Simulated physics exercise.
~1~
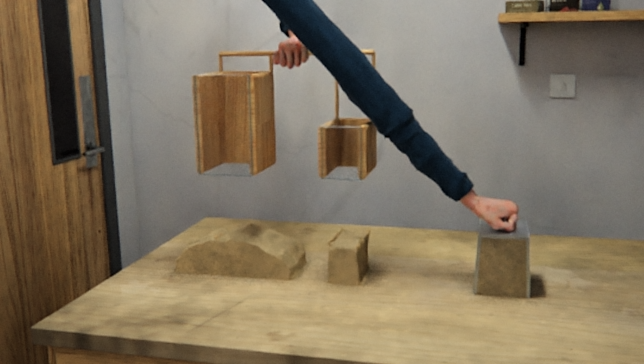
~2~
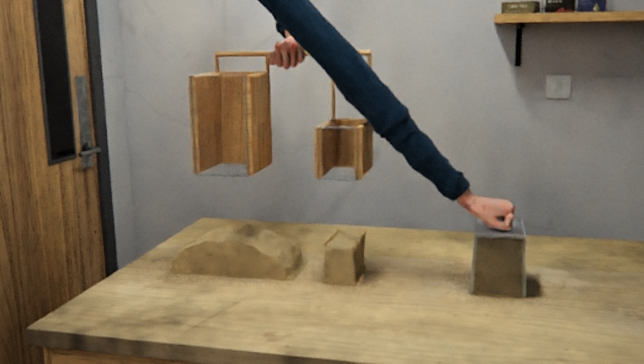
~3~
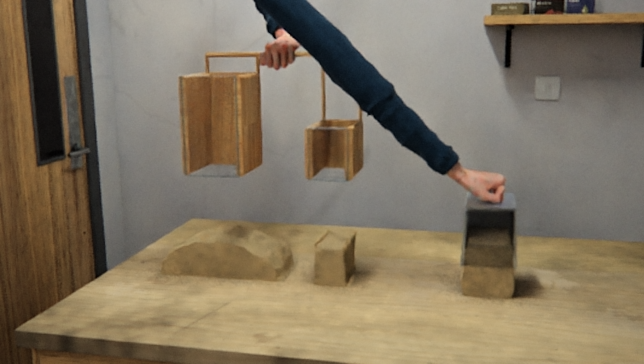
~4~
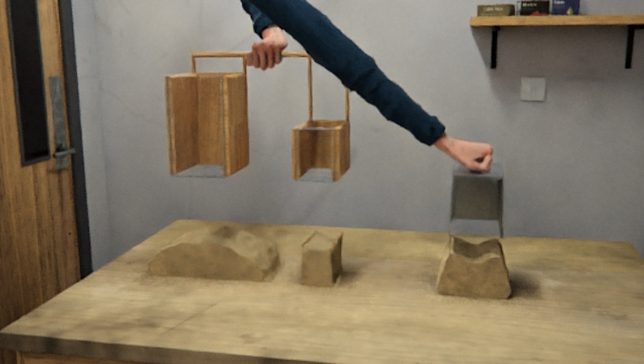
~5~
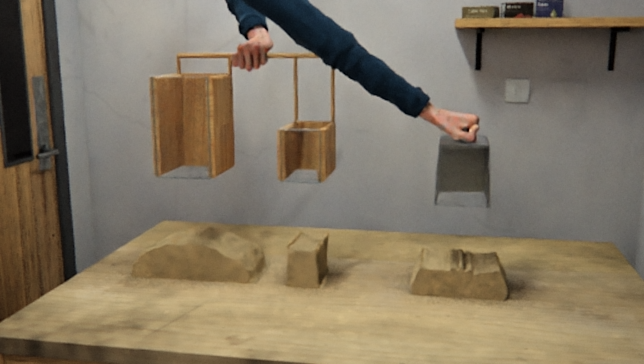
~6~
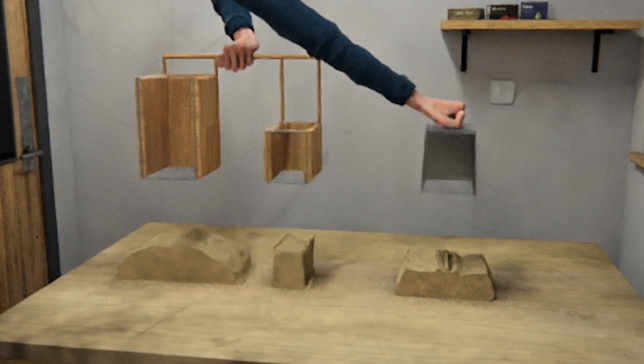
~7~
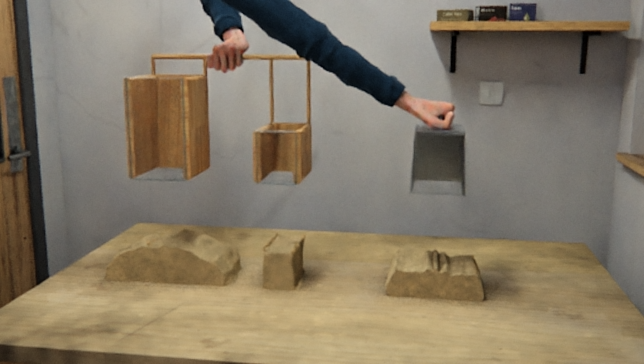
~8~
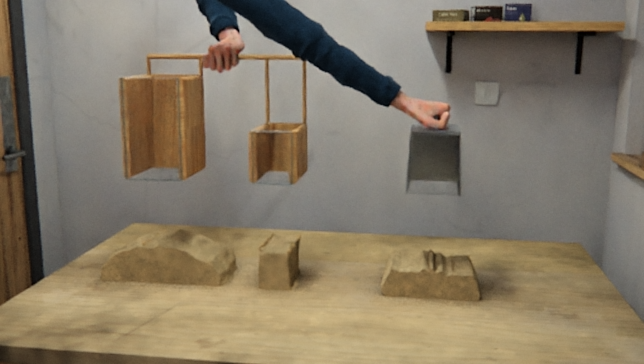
On a wooden table, a hand lifts a grey tin and the damp sand slumps low.
